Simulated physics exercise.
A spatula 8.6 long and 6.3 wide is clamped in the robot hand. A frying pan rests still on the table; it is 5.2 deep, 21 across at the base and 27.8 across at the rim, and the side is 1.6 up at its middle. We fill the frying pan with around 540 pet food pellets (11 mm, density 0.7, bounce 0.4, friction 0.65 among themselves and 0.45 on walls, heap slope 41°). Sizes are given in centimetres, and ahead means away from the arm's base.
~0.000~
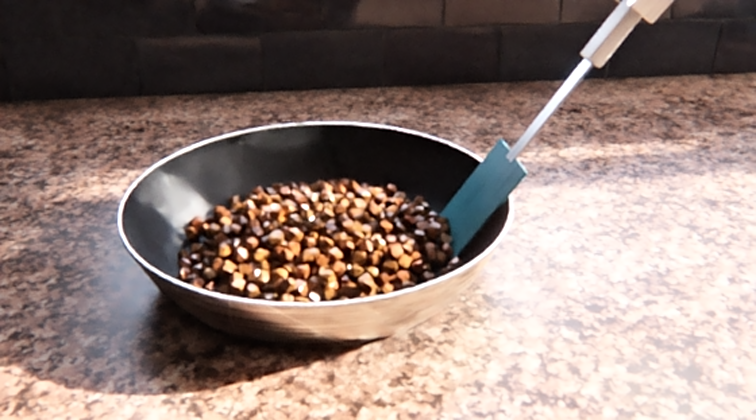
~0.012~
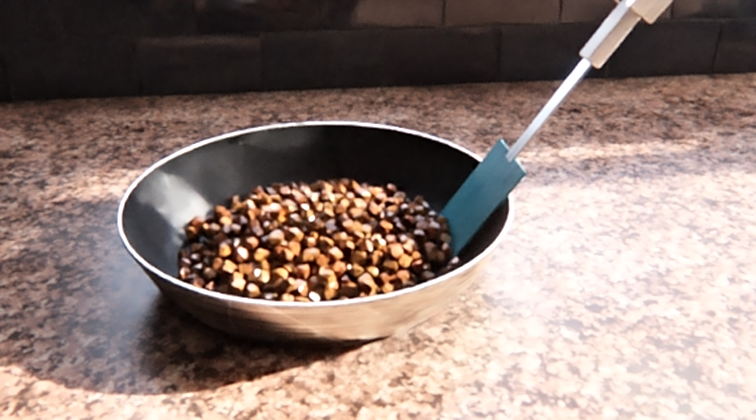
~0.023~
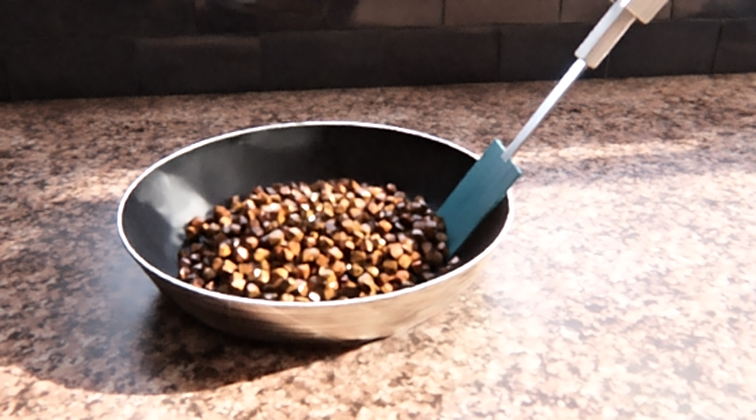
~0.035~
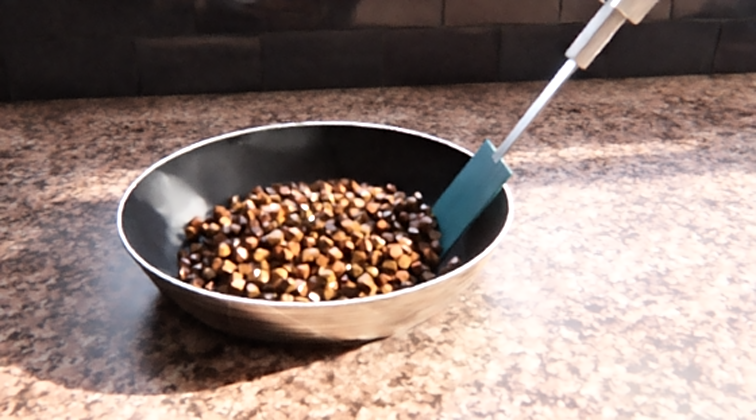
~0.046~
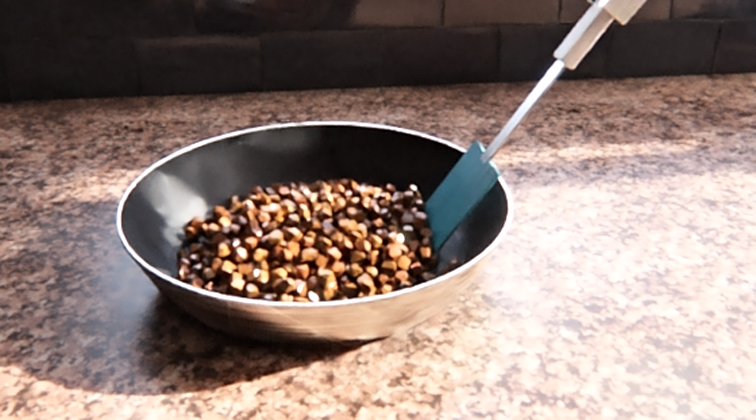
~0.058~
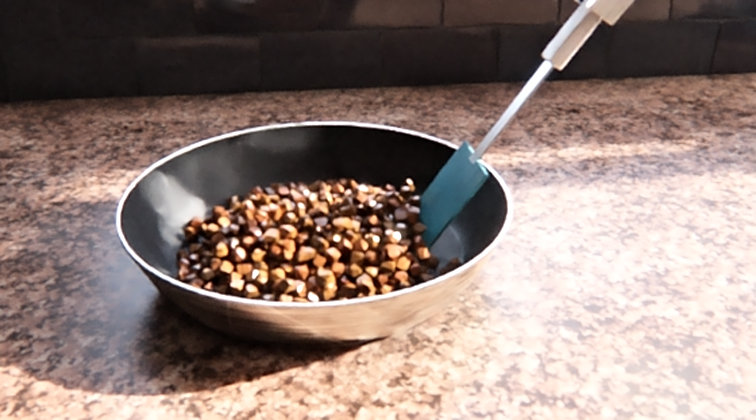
Teal spatula resting against the right side of brown pellets in a frying pan, then sliding slowly left, nudging nearby pieces.
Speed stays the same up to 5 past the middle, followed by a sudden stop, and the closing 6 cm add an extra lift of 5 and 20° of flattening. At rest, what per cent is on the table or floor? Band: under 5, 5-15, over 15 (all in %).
Under 5 %.
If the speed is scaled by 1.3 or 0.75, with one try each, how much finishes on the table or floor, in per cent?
Around 5 per cent, then around 0 per cent, would end on the table or floor.
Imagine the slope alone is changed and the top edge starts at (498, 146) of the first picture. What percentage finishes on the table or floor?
Roughly 0 percent ends on the table or floor.
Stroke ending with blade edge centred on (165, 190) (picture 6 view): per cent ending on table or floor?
Estimate: Approx. 15 %.
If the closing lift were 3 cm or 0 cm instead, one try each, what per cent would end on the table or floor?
0 and 0 per cent.
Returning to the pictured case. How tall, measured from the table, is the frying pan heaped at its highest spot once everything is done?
Roughly 5.5 centimetres.
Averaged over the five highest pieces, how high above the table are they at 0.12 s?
Somewhere near 5 cm, I'd say.
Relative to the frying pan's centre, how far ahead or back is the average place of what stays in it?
I'd say close to 4.0 cm toward the front.
After 0.12 s, sloping 55°, highest piece 5 above the table; 535 in the frying pan.
After 0.17 s, sloping 47°, highest piece 6 above the table; 535 in the frying pan.
After 0.40 s, sloping 35°, highest piece 5 above the table; 530 in the frying pan, 4 on the table or floor, 1 on the blade or in flight.
After 1.45 s, sloping 35°, highest piece 5 above the table; 530 in the frying pan, 5 on the table or floor.
In the end, 530 in the frying pan, 5 on the table or floor. That is 1 % on the table or floor.
